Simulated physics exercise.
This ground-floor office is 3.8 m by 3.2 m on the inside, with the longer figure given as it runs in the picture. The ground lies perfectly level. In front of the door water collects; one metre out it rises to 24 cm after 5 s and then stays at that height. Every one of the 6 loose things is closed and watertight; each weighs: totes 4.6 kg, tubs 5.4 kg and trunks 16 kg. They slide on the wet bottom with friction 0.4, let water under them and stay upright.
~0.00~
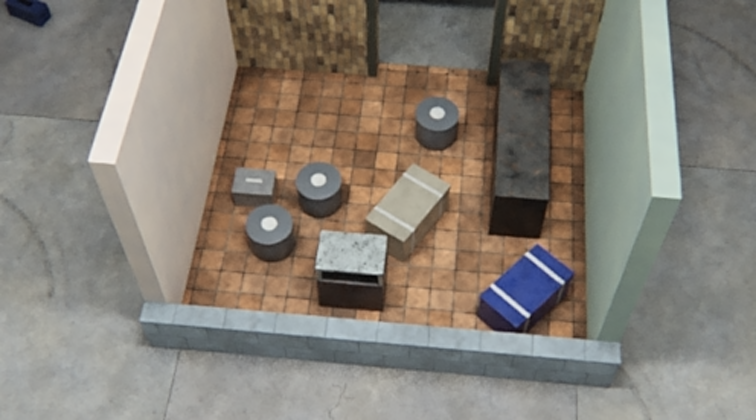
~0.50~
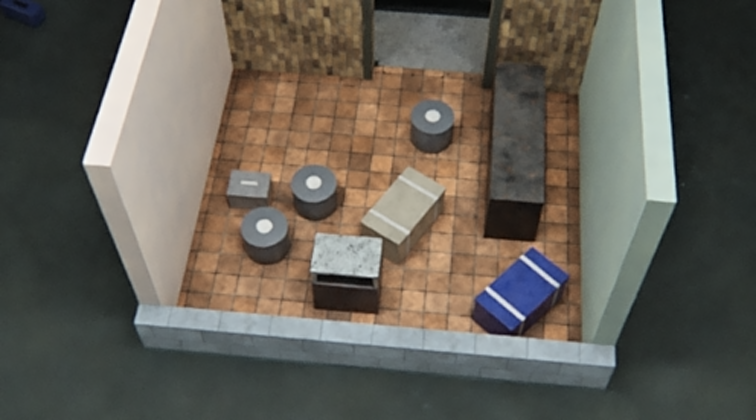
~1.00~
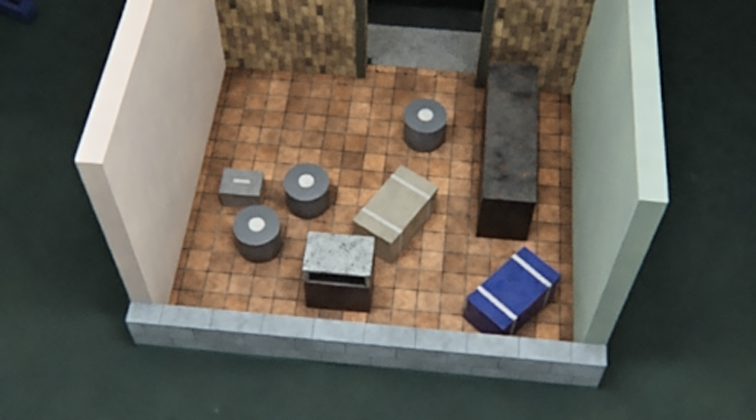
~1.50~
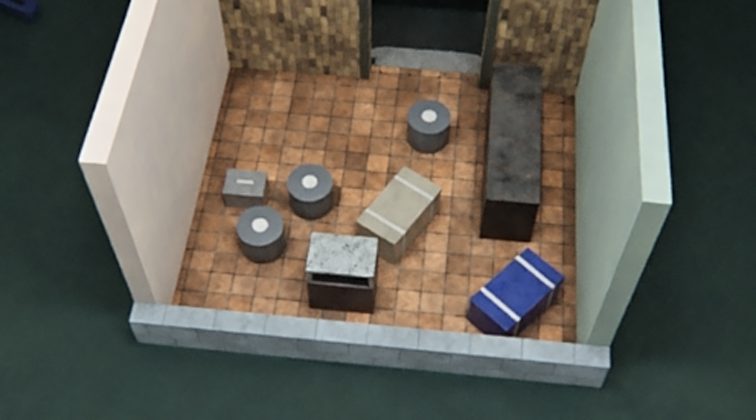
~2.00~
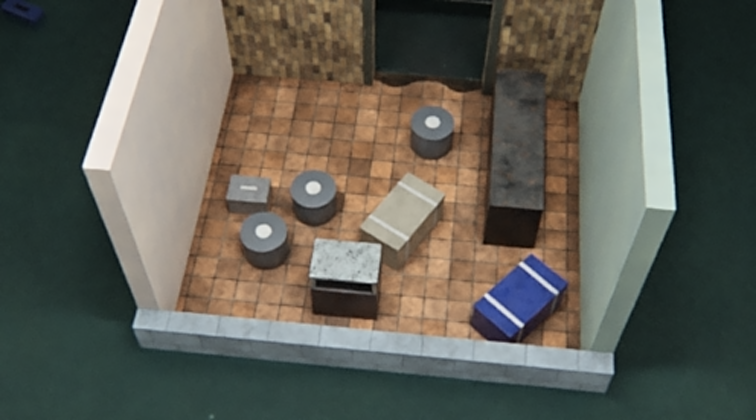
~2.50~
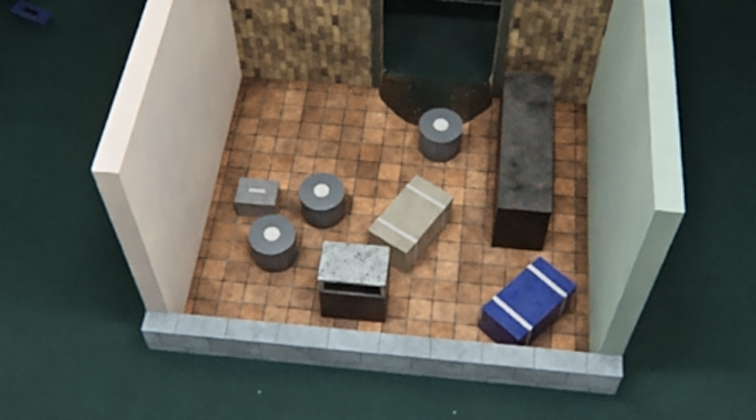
In a small open-topped office with a tiled floor, tubs, trunks and other furnishings stay still while the ground outside turns dark with water, which then spreads through the doorway at the back onto the nearby tiles.
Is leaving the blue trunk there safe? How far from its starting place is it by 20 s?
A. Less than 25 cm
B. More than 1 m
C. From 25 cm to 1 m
(C) From 25 cm to 1 m.
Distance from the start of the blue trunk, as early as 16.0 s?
I'd put it at around 40 cm.
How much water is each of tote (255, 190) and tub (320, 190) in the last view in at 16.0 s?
Around 14 cm and 17 cm.
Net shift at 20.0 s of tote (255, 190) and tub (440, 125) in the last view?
120 cm and 150 cm respectively.
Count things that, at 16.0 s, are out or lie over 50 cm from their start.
4.
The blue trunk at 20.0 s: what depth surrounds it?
I'd put it at about 24 cm.
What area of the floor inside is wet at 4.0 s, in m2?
Wet: Near 3.0 m2.
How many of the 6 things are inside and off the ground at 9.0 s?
5.
After 4.0 s the blue trunk is near (530, 297), 0.0 m from its start, aground; 0 afloat.
After 9.0 s the blue trunk is near (562, 263), 0.5 m from its start, aground; 5 afloat.
After 16.0 s the blue trunk is near (561, 255), 0.4 m from its start, afloat; 6 afloat.
After 20.0 s the blue trunk is near (561, 254), 0.4 m from its start, afloat; 6 afloat.
